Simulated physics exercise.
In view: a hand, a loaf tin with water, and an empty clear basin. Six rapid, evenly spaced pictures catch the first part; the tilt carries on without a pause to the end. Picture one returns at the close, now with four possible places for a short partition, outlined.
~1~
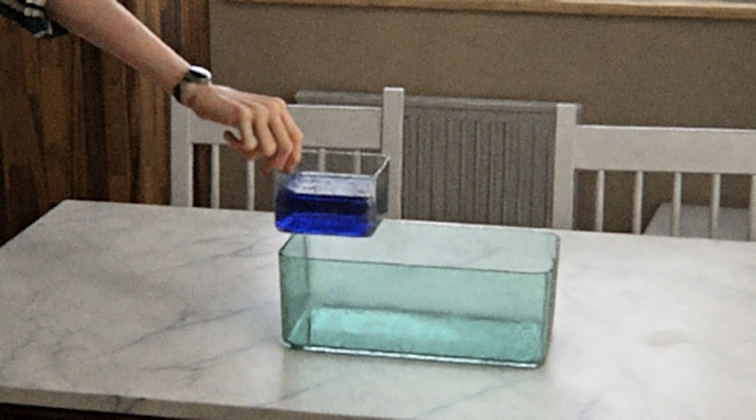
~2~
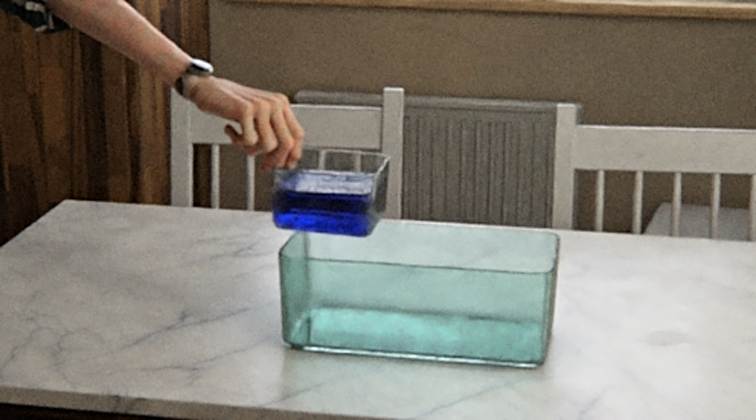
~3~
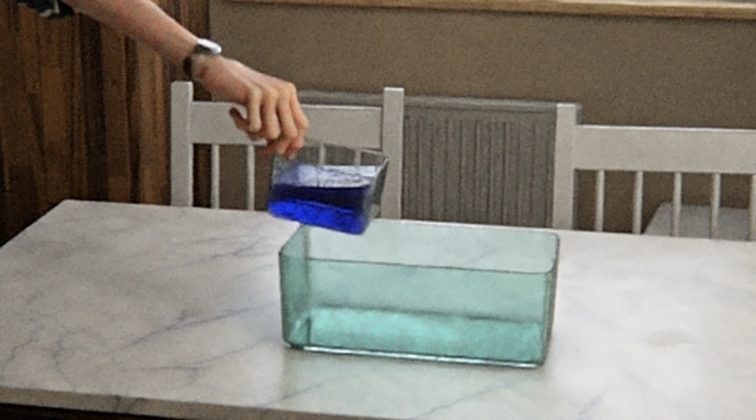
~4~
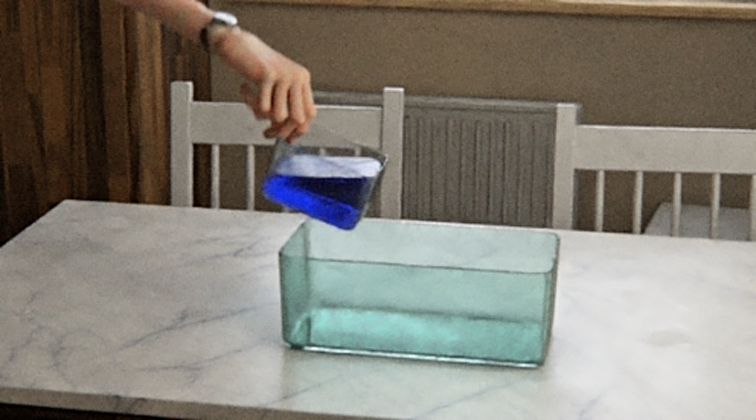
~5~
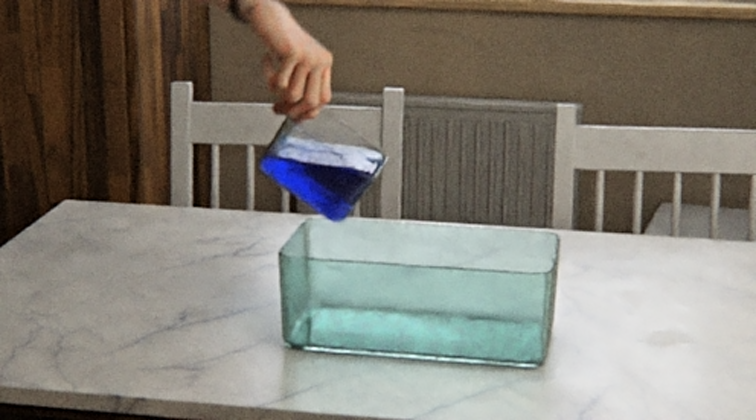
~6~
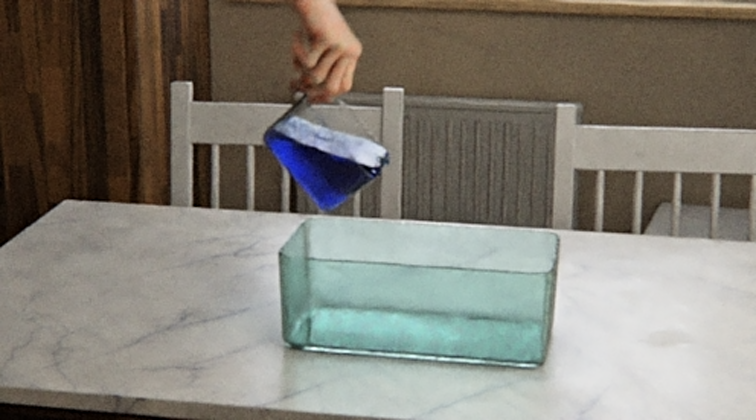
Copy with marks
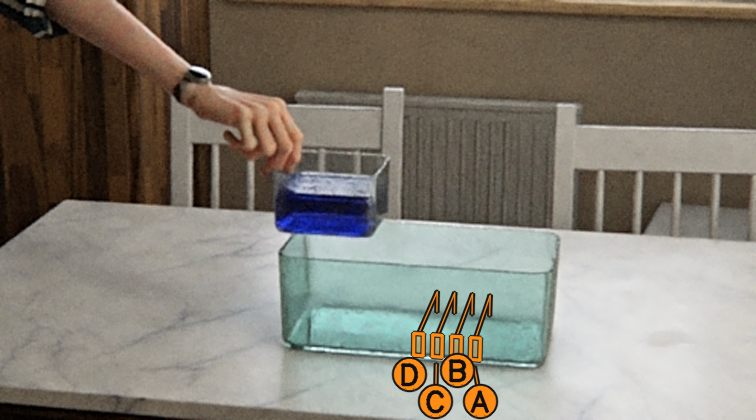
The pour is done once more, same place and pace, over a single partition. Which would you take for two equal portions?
The best slot is B.
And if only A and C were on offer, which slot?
That would be C.
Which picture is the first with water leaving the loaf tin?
In picture 6.
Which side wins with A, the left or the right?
The left one.
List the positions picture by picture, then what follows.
In the first picture, upright, lip at (381, 166); basin from (283, 345) to (546, 365); nothing has left yet.
In the second picture, tipped about 2°, lip at (381, 166); nothing has left yet.
In the third picture, tipped about 9°, lip at (381, 166); nothing has left yet.
In the fourth picture, tipped about 20°, lip at (381, 166); nothing has left yet.
In the fifth picture, tipped about 33°, lip at (381, 166); nothing has left yet.
In the sixth picture, tipped about 48°, lip at (381, 166); water is over the lip, down to (381, 166).
On the marked copy, A at (474, 366); B at (455, 365); C at (436, 363); D at (417, 362).
Choosing A, about 70 % ends left of the wall and 21 % right of it; 9 % is lost outside.
Choosing B, about 49 % ends left of the wall and 41 % right of it; 10 % is lost outside.
Choosing C, about 32 % ends left of the wall and 59 % right of it; 9 % is lost outside.
Choosing D, about 24 % ends left of the wall and 65 % right of it; 11 % is lost outside.
